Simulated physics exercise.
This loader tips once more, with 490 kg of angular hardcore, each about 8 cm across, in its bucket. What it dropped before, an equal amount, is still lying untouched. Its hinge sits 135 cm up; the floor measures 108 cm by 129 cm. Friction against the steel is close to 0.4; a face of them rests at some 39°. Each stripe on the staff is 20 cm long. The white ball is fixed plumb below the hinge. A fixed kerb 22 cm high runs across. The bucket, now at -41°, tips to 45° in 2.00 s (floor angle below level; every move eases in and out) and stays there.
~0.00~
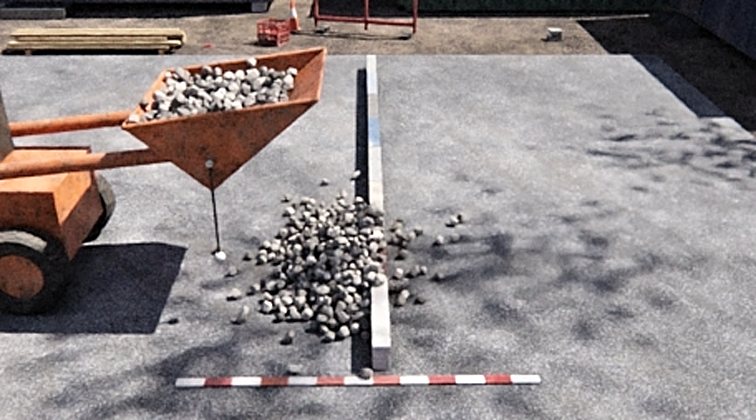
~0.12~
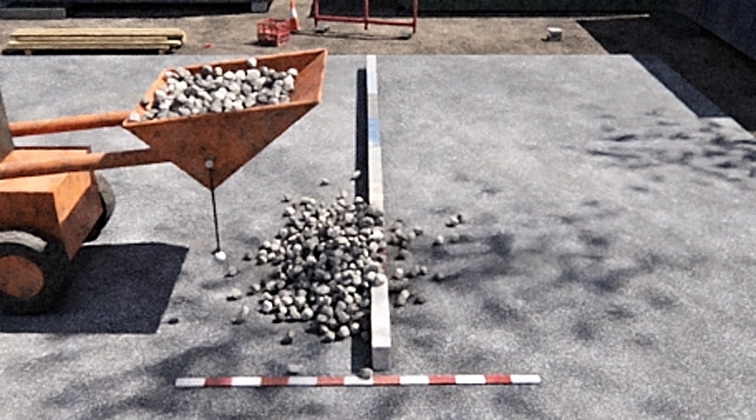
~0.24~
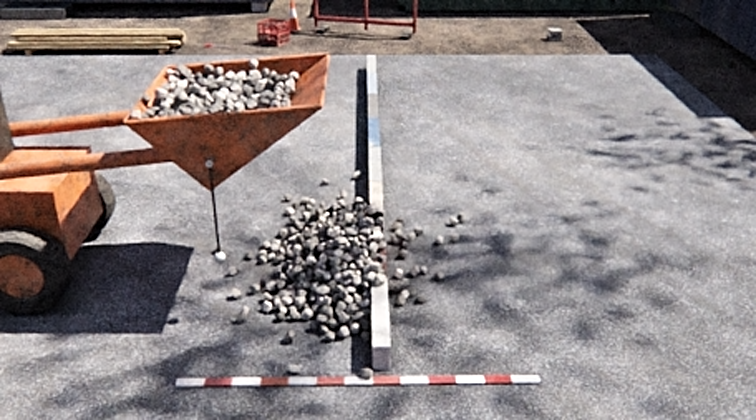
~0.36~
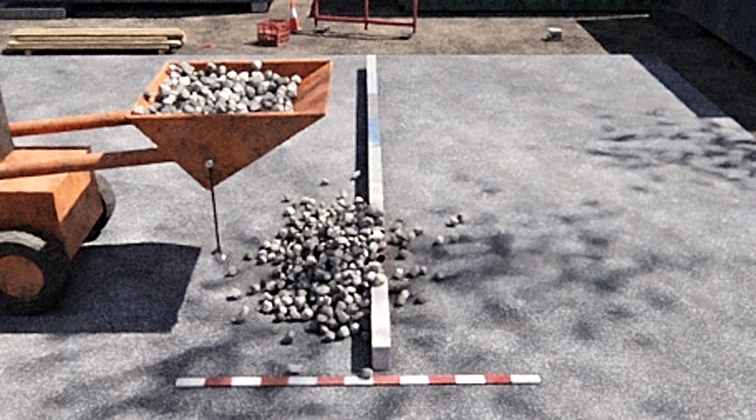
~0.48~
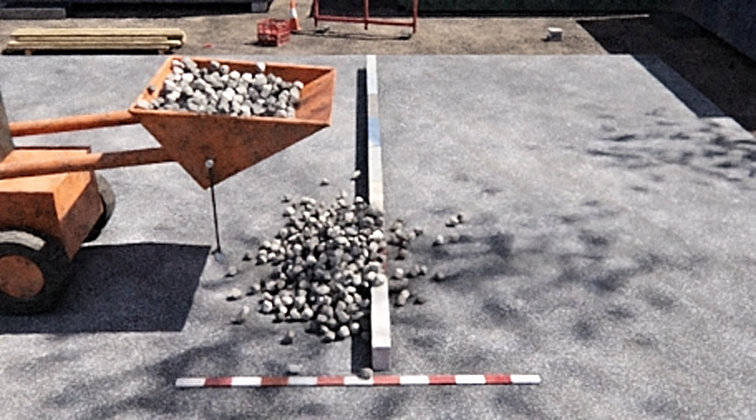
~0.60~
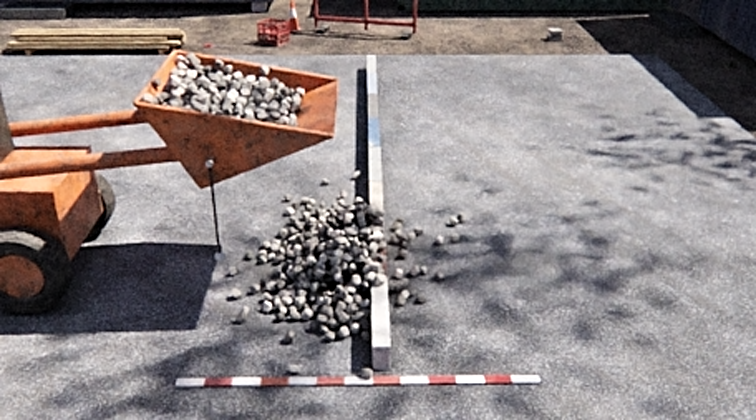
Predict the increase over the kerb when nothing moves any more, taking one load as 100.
Close to 8 parts in a hundred.
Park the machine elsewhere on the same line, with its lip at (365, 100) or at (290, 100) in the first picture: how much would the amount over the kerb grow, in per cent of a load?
About 50 and 0 per cent.
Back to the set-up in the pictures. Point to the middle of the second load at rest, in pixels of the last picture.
Around (321, 251).
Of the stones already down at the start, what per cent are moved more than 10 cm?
About 5 per cent.
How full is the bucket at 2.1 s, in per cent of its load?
It holds some 30 per cent.
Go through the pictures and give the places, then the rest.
Lip at (318, 100), floor tilted -41°, highest stones at (244, 73). The earlier load is highest near (347, 235), 35 cm above ground level, 96 % on this side of the kerb, 4 % over the kerb, in the first frame.
Lip at (319, 102), floor tilted -40°, highest stones at (245, 73); the stones move at 0.1 m/s on average, in the second frame.
The bucket is at -38°, its lip at (322, 107); the top of the load is at (226, 73); the stones move at 0.1 m/s on average, in the third frame.
The bucket is at -34°, its lip at (325, 114); the top of the load is at (198, 72); the stones move at 0.2 m/s on average, in the fourth frame.
The bucket is at -29°, its lip at (330, 124); the top of the load is at (185, 70); the stones move at 0.2 m/s on average, in the fifth frame.
Lip at (333, 136), floor tilted -22°, highest stones at (185, 66); the stones move at 0.2 m/s on average, in the sixth frame.
After 1.5 s the floor is at 32°; in per cent of one load, 100 in the bucket, 96 on this side of the kerb, 4 over the kerb; the foremost stones are at (440, 247).
After 2.1 s the floor is at 45°; in per cent of one load, 29 in the bucket, 166 on this side of the kerb, 5 over the kerb; the foremost stones are at (440, 247).
After 2.5 s the floor is at 45°; in per cent of one load, 3 in the bucket, 188 on this side of the kerb, 9 over the kerb; the foremost stones are at (457, 253).
After 5.2 s the floor is at 45°; in per cent of one load, 0 in the bucket, 188 on this side of the kerb, 12 over the kerb; the foremost stones are at (476, 254). Net gain over the kerb, 8.
